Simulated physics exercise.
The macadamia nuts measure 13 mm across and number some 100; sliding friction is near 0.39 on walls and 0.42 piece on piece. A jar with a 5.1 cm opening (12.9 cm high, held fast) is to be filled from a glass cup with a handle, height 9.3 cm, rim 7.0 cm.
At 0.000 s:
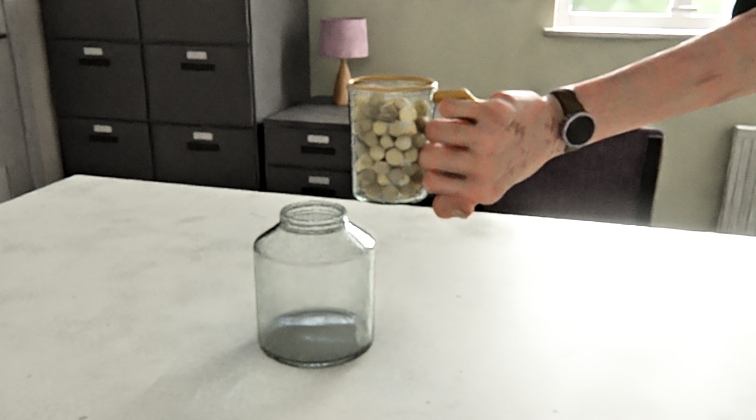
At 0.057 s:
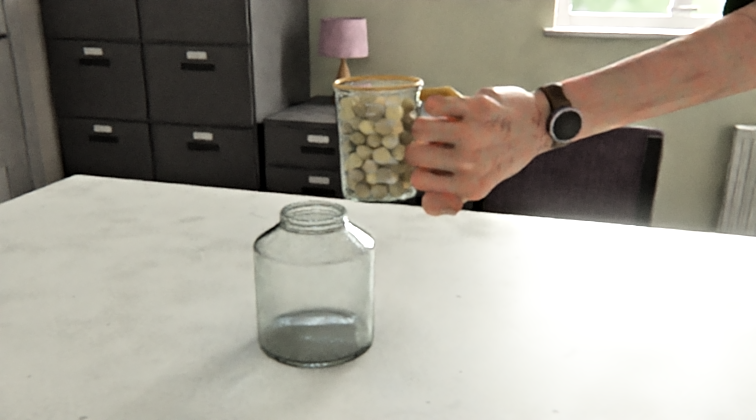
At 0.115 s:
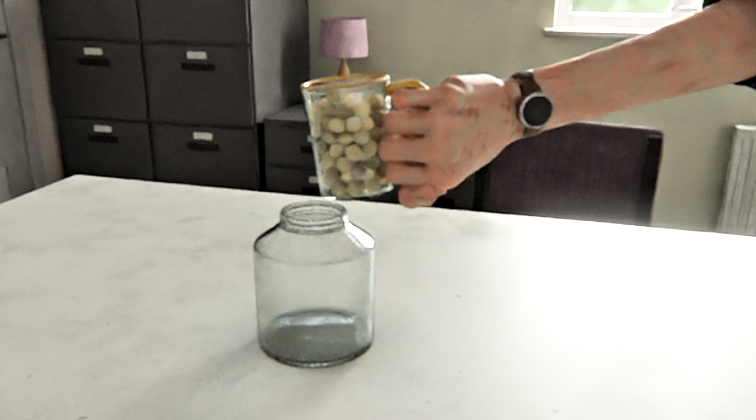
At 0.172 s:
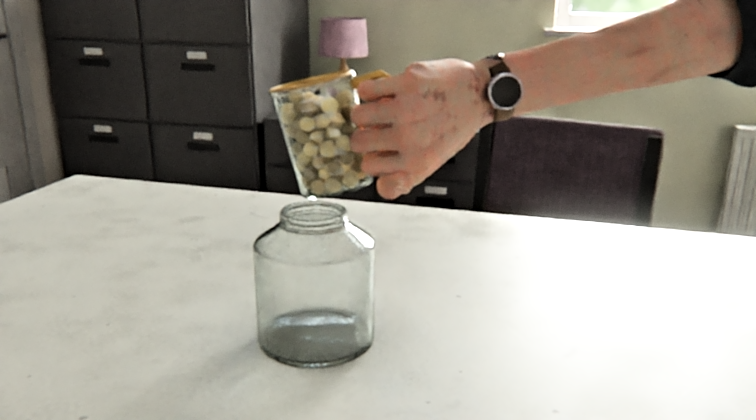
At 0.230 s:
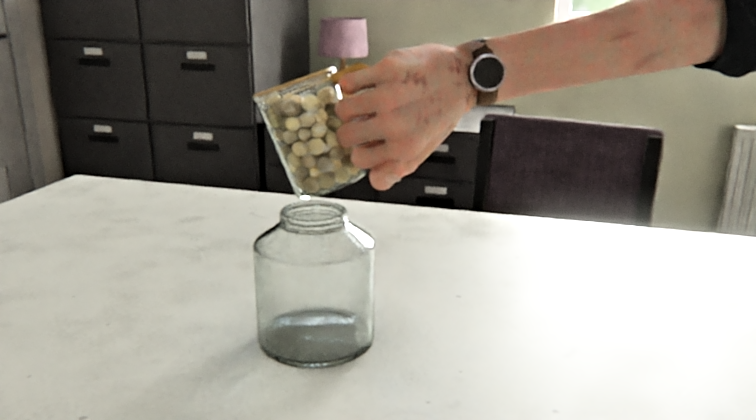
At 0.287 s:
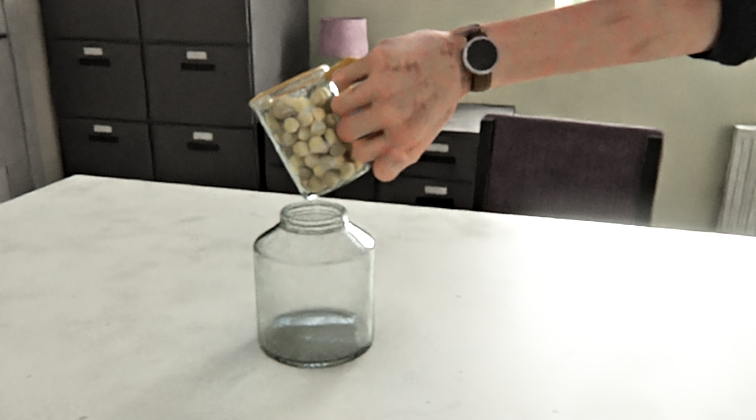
At a white table, a hand moving a handled glass cup of pale round nuts left above an empty jar and tilting it.
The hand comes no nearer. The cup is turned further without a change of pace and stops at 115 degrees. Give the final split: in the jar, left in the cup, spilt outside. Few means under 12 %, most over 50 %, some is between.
In the jar: Few; left in the cup: Few; spilt outside: Most.
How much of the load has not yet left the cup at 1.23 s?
Some 25 per cent of the load.
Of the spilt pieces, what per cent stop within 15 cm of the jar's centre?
Roughly 20 per cent.
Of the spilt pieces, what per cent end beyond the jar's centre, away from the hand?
Roughly 100 per cent.
After 0.65 s, tilt 70 degrees; the cup holds 100 %, the jar 0 %.
After 0.88 s, tilt 98 degrees; the cup holds 95 %, the jar 0 %.
After 1.23 s, tilt 115 degrees; the cup holds 25 %, the jar 0 %.
At rest (2.3 s), jar 0 %, still above 0 %, spilt 100 %.
